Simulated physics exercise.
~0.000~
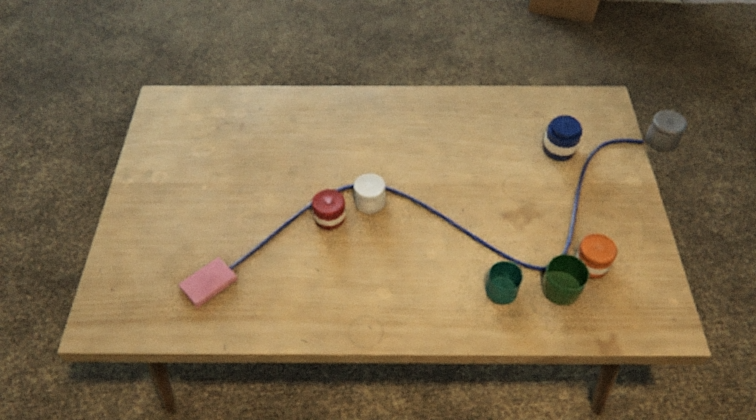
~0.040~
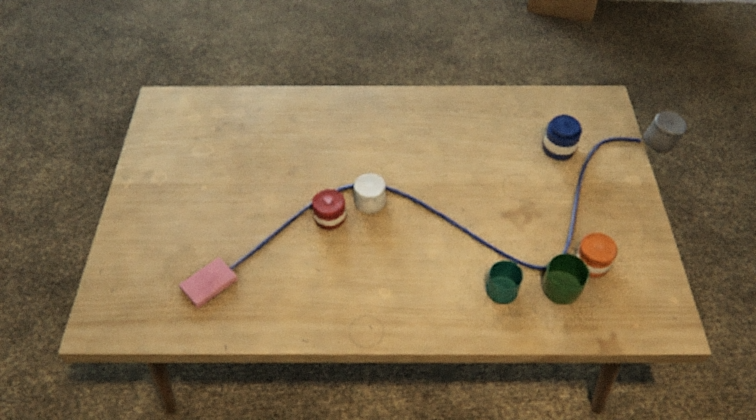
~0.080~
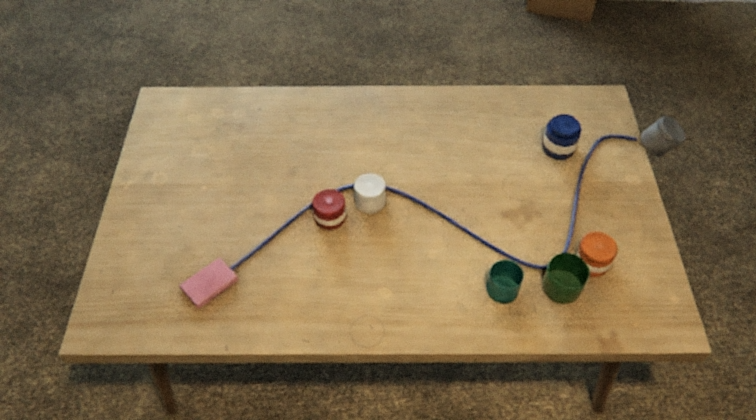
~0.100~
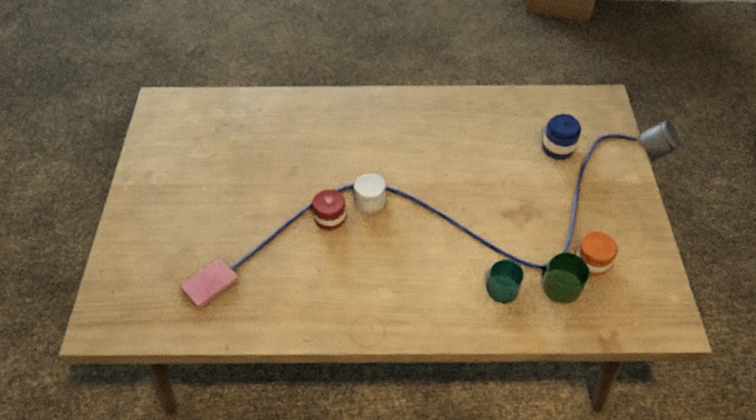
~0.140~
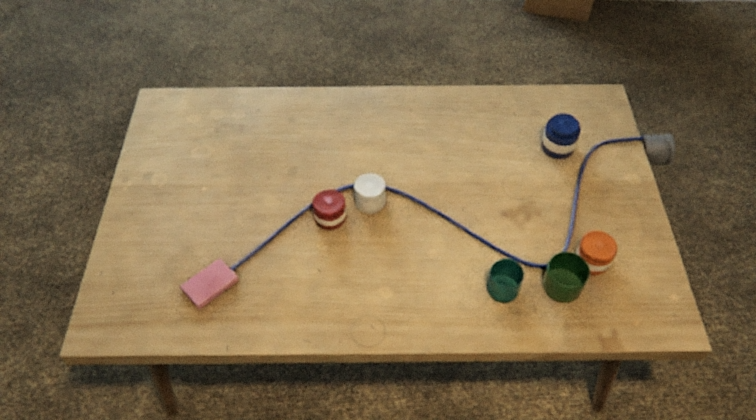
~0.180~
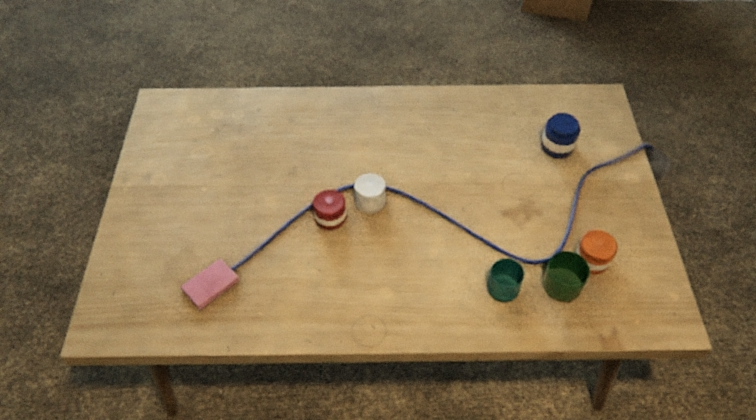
Grey speaker tilting and dropping out of sight beyond a wooden table's right edge, its blue cable shifting beside cups and containers.
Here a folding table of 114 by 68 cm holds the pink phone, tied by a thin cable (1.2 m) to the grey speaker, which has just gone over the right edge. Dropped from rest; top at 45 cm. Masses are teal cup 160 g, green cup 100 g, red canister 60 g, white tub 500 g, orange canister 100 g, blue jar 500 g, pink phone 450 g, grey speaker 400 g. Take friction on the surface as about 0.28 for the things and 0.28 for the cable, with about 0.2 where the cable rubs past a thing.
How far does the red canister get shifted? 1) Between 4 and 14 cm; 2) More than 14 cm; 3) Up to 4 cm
1.
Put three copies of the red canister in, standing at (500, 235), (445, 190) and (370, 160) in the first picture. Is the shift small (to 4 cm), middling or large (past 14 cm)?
Big, big, slight.
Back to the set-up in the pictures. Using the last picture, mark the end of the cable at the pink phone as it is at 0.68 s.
Close to (343, 209) in the last picture.
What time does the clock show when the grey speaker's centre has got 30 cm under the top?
That comes at 0.30 seconds.
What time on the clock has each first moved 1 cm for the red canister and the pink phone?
Red canister: 0.32 s; pink phone: 0.34 s.
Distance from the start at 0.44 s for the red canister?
The red canister is around 8 cm from where it began.
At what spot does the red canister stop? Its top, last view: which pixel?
It stops around pixel (363, 234).
At 0.4 s, the cable's tail end at (281, 244); red canister 8 cm off its start, pink phone 11 cm off its start, grey speaker over the edge.
At 0.7 s, the cable's tail end at (343, 209); red canister 10 cm off its start, pink phone 25 cm off its start, grey speaker over the edge.
At 0.9 s, the cable's tail end at (351, 205); red canister 10 cm off its start at (363, 234), pink phone 27 cm off its start at (328, 208), grey speaker over the edge.
At 1.2 s, the cable's tail end at (351, 205); red canister 10 cm off its start, pink phone 27 cm off its start, grey speaker over the edge.
At 2.4 s, the cable's tail end at (351, 205); red canister 10 cm off its start at (363, 234), pink phone 27 cm off its start at (328, 208), grey speaker over the edge, white tub 4 cm off its start at (378, 198).
